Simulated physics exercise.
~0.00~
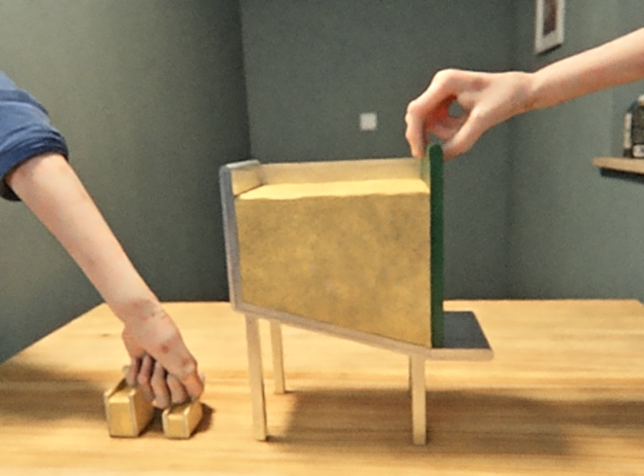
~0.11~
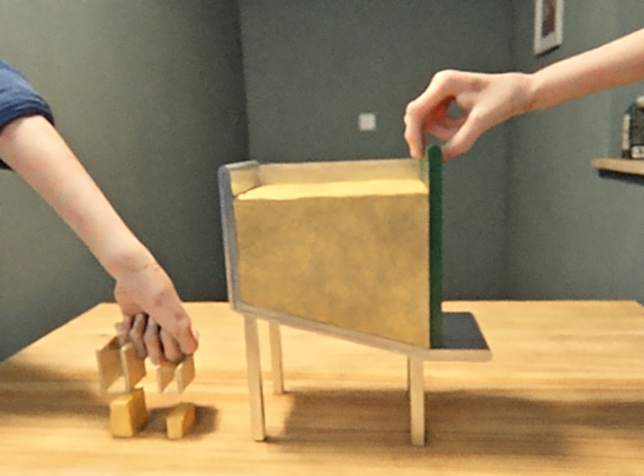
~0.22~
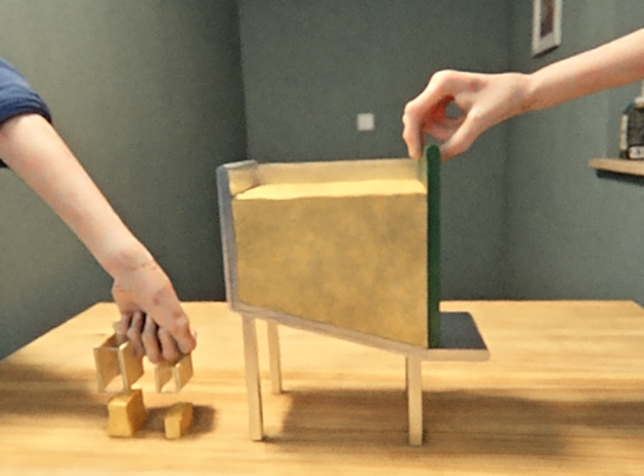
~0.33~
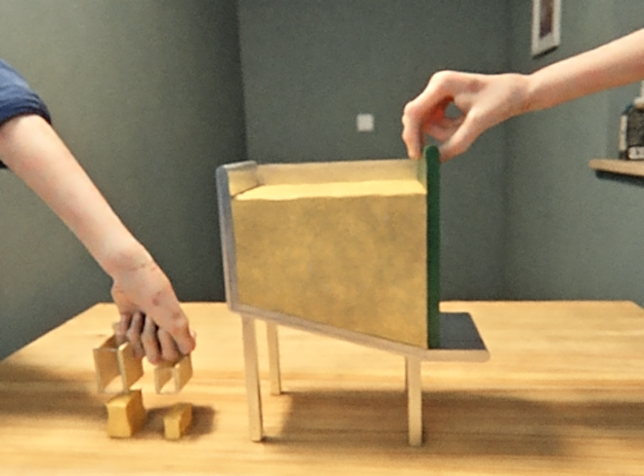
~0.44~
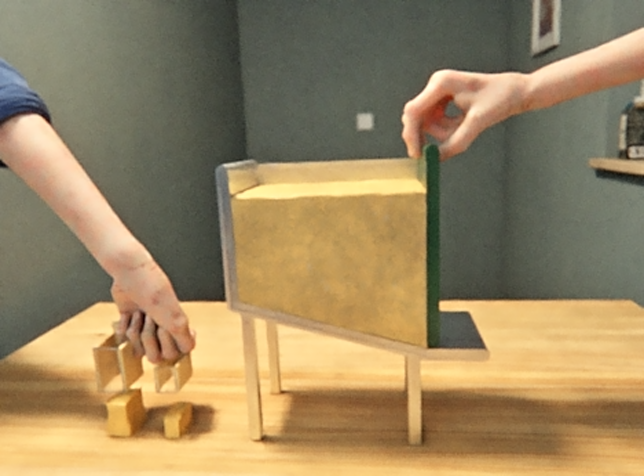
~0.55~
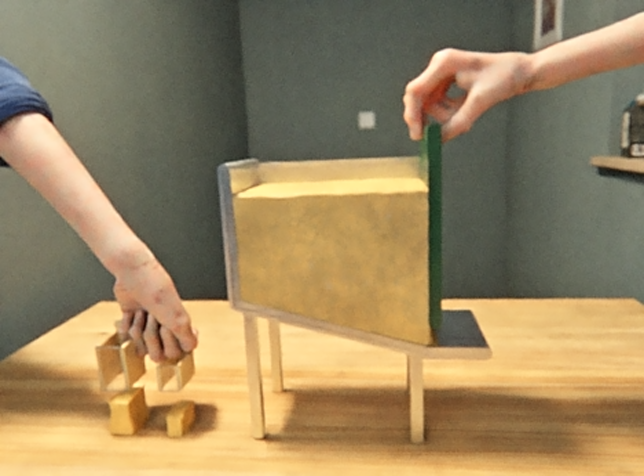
A hand on the left lifted the open casings off two small yellowish blocks, which barely changed shape, and then another hand slid the green panel on the large filled bin up slightly.
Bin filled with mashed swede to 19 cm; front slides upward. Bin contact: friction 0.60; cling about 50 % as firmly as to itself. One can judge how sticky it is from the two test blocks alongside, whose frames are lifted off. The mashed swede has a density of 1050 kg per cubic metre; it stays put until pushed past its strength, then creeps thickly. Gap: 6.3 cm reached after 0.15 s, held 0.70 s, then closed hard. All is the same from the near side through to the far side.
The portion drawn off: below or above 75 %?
Result: Lower than 75 per cent.
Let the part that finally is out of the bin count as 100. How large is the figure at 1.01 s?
Close to 50 in a hundred.
After 0.76 s, the hatch is 6.3 cm open and 11 % is out.
After 1.01 s, the hatch is 6.3 cm open and 35 % is out.
After 1.26 s, the hatch is 6.3 cm open and 54 % is out.
After 1.51 s, the hatch is 1.4 cm open and 64 % is out.
After 1.76 s, at the end, the hatch is shut and 64 % is out.
